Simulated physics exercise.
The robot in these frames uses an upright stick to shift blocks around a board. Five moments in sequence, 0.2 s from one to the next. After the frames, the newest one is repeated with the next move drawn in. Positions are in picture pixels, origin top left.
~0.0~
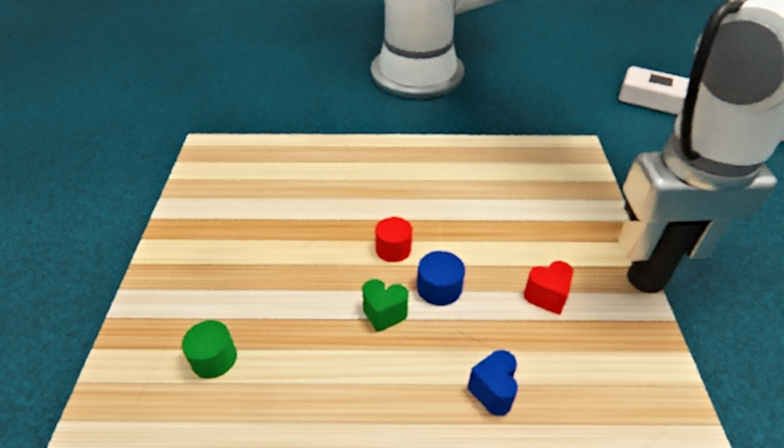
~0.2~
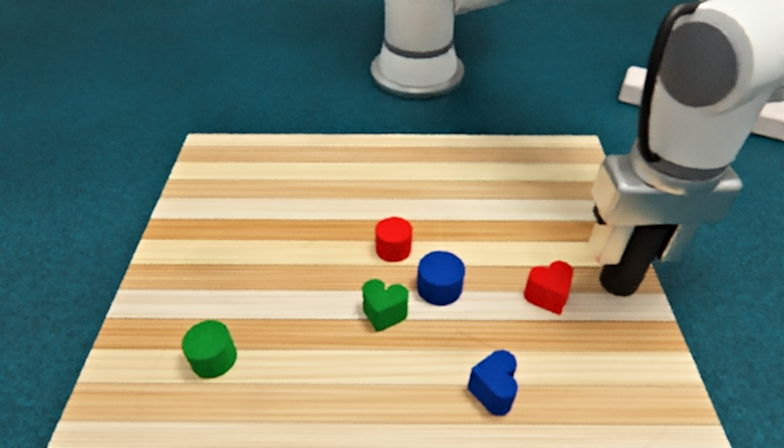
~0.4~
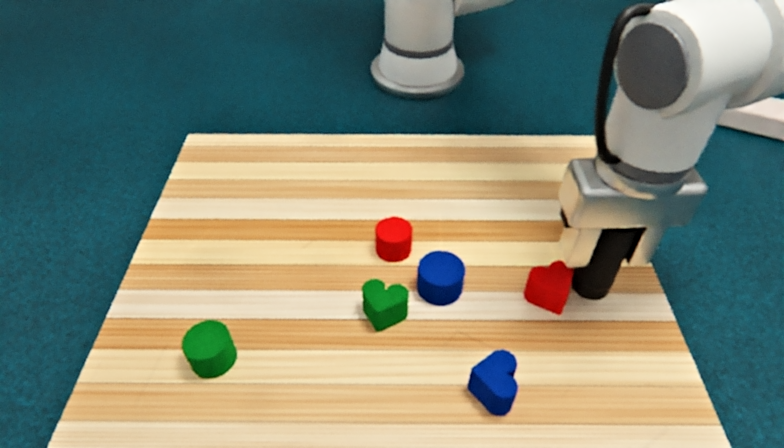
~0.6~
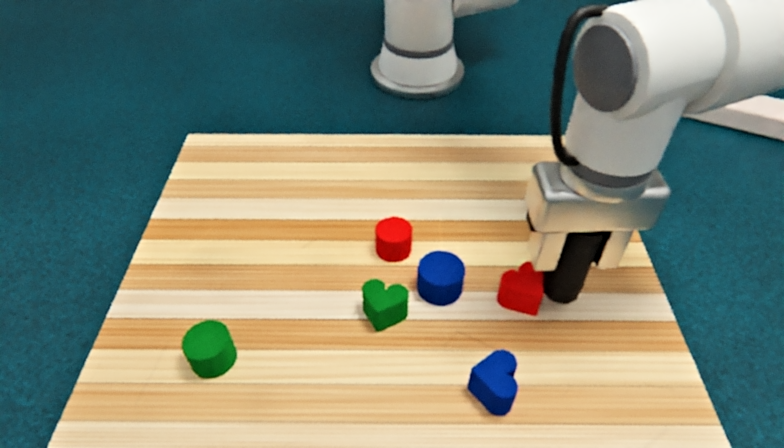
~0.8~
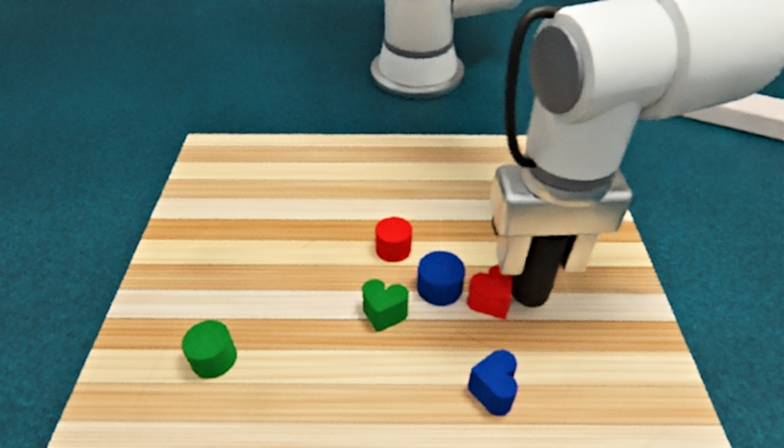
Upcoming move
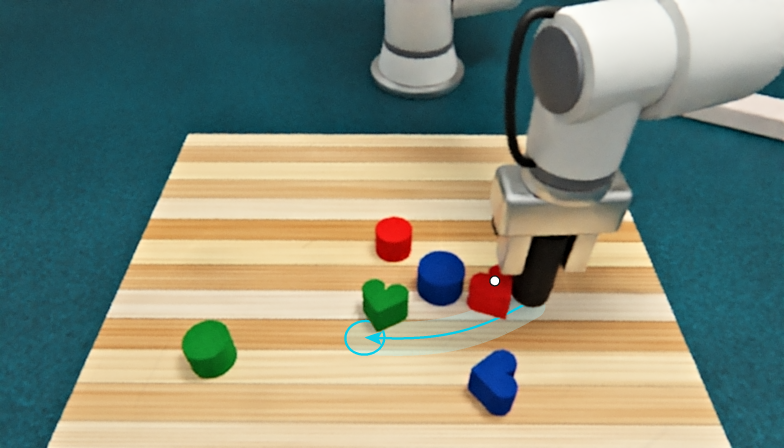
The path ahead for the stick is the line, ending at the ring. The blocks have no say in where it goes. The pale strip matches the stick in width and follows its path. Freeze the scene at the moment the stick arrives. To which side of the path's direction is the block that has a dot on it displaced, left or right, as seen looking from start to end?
The shift is rightward.
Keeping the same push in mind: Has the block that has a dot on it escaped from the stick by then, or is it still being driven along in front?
Most likely the block that has a dot on it slides off.
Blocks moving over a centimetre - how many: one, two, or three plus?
My guess is at least three.
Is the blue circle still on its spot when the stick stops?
No.
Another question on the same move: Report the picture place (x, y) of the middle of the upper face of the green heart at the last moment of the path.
The middle of its upper face will lie at (356, 283).
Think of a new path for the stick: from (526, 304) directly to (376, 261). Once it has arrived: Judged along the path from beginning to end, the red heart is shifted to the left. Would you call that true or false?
That statement is accurate.
Drawn move, from (526, 304) through (480, 325) and (424, 337) to (365, 337); the dot is on the red heart.
What follows on the original path. One third of the way, stick (482, 315); blue circle (428, 264); red heart (446, 295), turned 15° clockwise.
Two thirds of the way, stick (424, 327); green heart (365, 289), turned 40° anticlockwise; blue circle (426, 263); red heart (406, 289), turned 60° clockwise.
At the end, stick (364, 327); green heart (356, 283), turned 20° anticlockwise; blue circle (426, 262); red heart (400, 287), turned 75° clockwise; blue heart still.
